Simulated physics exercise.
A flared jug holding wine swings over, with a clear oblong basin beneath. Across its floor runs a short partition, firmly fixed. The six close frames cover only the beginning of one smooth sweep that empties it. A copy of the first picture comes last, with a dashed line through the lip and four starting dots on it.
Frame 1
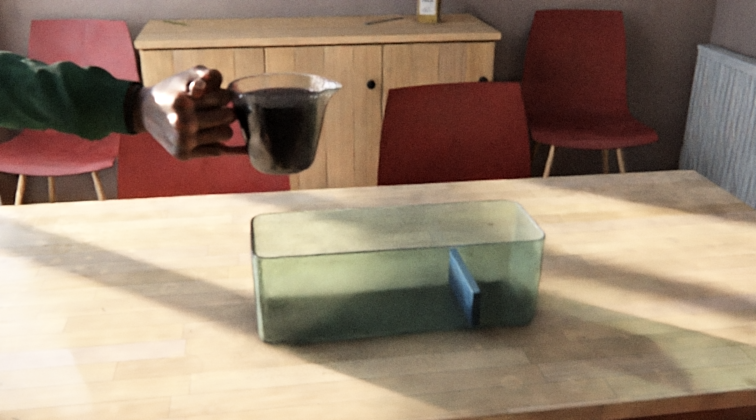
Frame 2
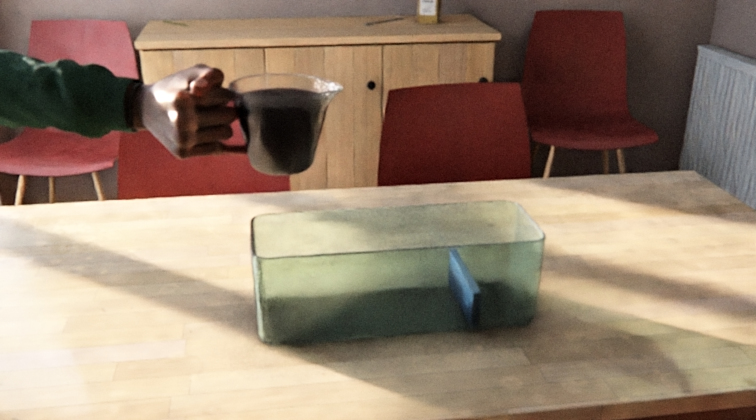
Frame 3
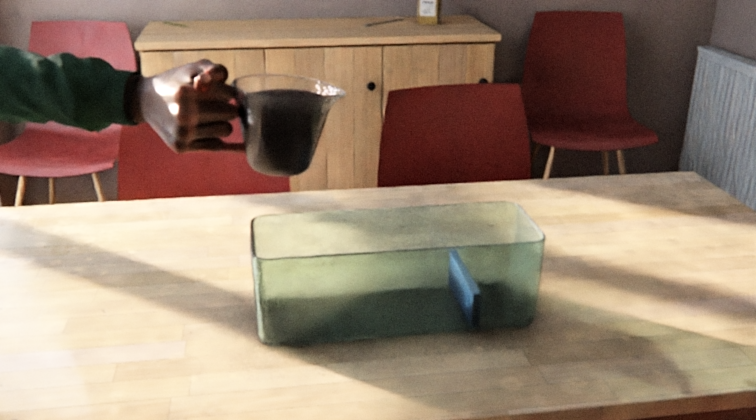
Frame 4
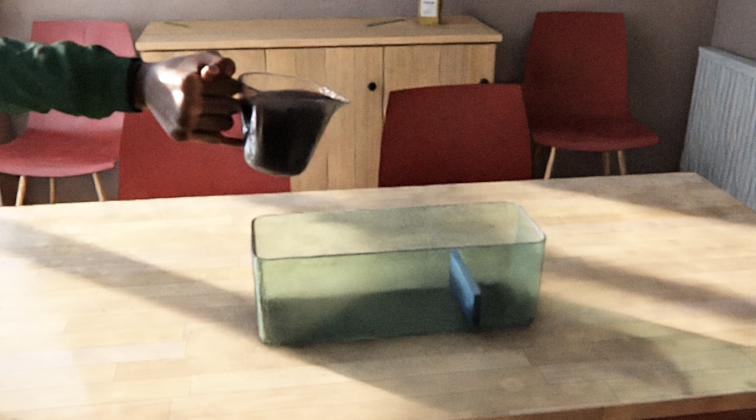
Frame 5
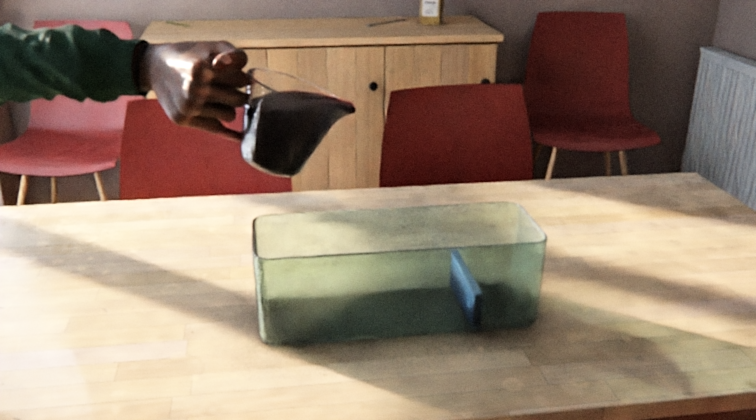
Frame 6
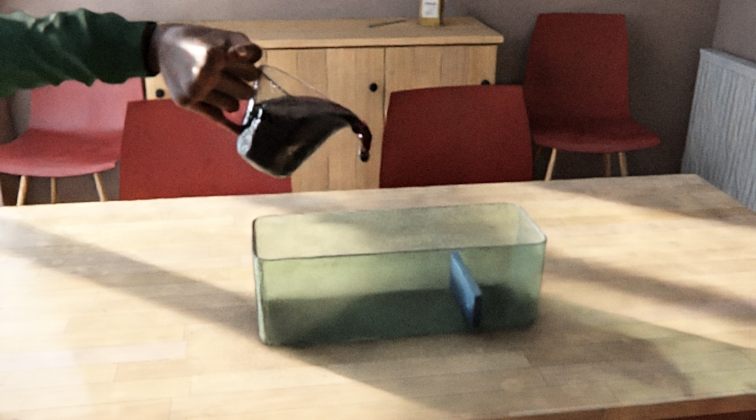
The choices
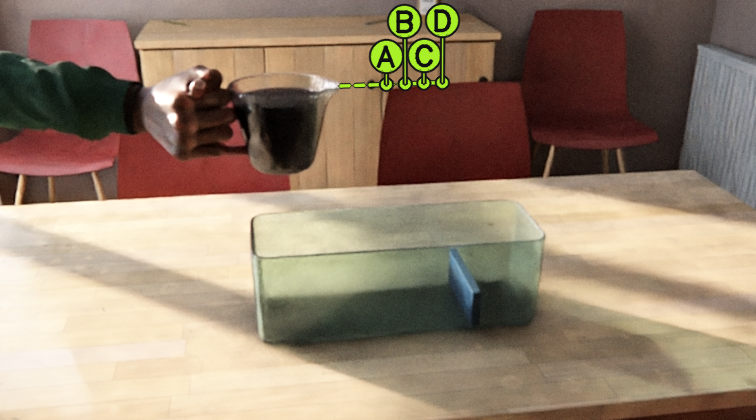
A hand in a green sleeve held a glass jug of dark wine above a clear oblong basin with a short blue partition, then gradually tilted it rightward until wine began trickling over the lip.
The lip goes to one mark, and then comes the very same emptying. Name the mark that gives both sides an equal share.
Take C.
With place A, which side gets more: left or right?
The left side.
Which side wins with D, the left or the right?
More ends on the right.
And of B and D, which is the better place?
That is place D.
In lime, A at (386, 84); B at (405, 83); C at (423, 83); D at (442, 82).
If A is chosen, about 96 % ends left of the wall and 3 % right of it.
If B is chosen, about 82 % ends left of the wall and 16 % right of it.
If C is chosen, about 50 % ends left of the wall and 49 % right of it.
If D is chosen, about 27 % ends left of the wall and 72 % right of it.
